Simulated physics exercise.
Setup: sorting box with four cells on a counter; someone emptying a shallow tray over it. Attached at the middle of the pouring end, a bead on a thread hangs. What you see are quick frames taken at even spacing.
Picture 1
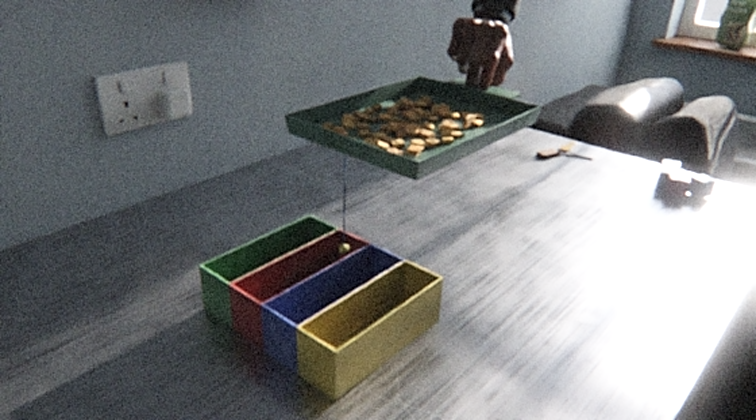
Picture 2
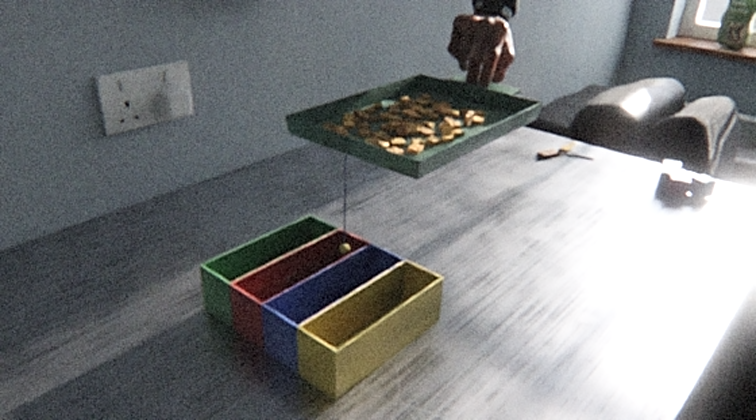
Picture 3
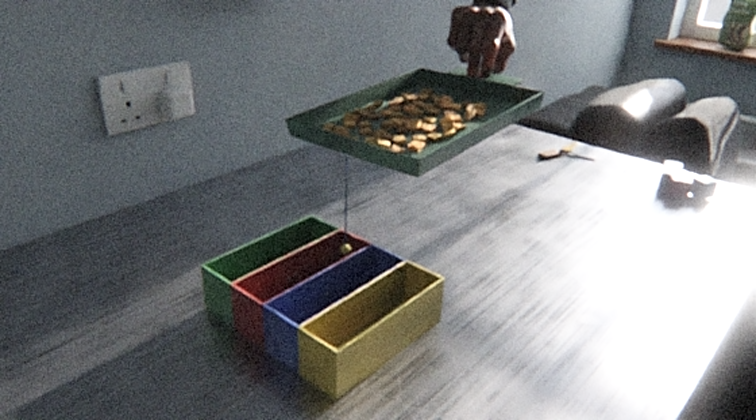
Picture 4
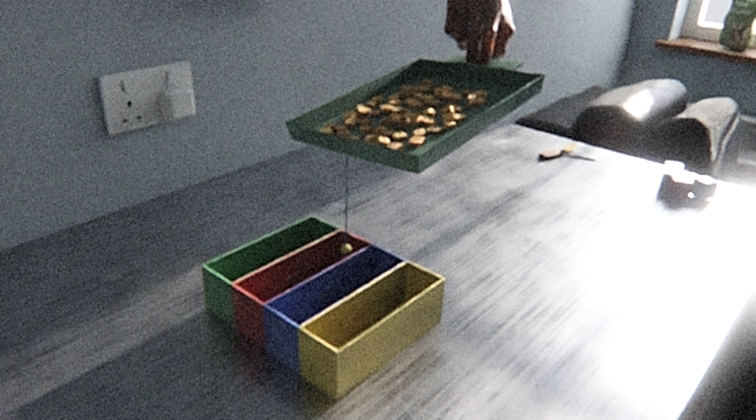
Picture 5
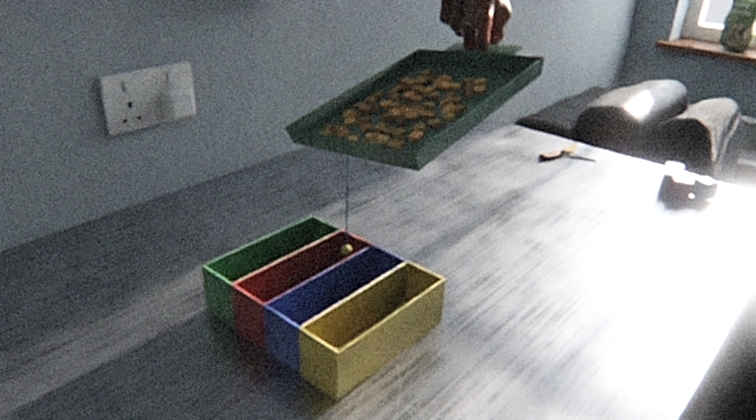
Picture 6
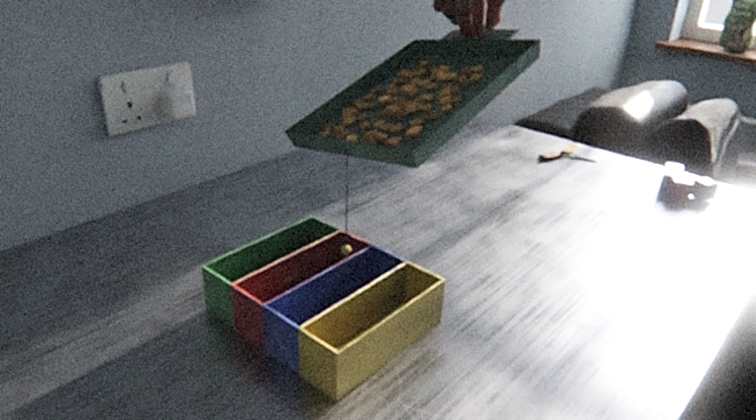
On a grey, streaked counter beside a blue-grey wall with a white socket, seen from slightly above by a steady camera, dark rounded seats and a window stand beyond. A sorting box with green, red, blue and yellow cells sits below a green tray of brownish pieces, a bead hanging from its near edge. The hand at the far side raises that end, steadily steepening the tray toward the viewer, its left corner dipping lowest.
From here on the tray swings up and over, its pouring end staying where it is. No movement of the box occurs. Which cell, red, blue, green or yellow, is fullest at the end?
The green cell is fullest at the end.
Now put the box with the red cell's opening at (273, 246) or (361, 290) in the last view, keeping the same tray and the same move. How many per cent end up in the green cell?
It would be roughly 0 per cent, followed by roughly 0 per cent.
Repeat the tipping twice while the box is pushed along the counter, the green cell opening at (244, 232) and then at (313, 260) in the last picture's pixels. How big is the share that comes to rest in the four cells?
About 100 and 20 per cent.
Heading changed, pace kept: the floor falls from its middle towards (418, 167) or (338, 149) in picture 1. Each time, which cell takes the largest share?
In order, it comes out as that yellow cell and green.
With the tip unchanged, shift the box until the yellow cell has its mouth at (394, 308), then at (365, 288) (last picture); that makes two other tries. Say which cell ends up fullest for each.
Placing A: The green cell / placing B: The cell in red.
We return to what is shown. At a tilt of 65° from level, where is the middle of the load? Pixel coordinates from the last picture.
Somewhere around pixel (338, 106) in the last picture.
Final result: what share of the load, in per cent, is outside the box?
I'd put it near 0 per cent of the load.
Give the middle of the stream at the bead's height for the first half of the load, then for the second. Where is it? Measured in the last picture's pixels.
I'd place the first part at (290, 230) and the rest at (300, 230).
Soon after the last picture, tray tipped steeply; all on the tray.
A little later, tray tipped past a quarter turn; about a third on the tray; about a quarter in the green cell; a stray few in the red cell; about a third falling or outside the box.
Later still, tray tipped past a quarter turn; most in the green cell; a small part in the red cell; a stray few falling or outside the box.
At rest, tray tipped past a quarter turn; most in the green cell; a small part in the red cell; none in the yellow cell; none in the blue cell; a stray few outside the box.
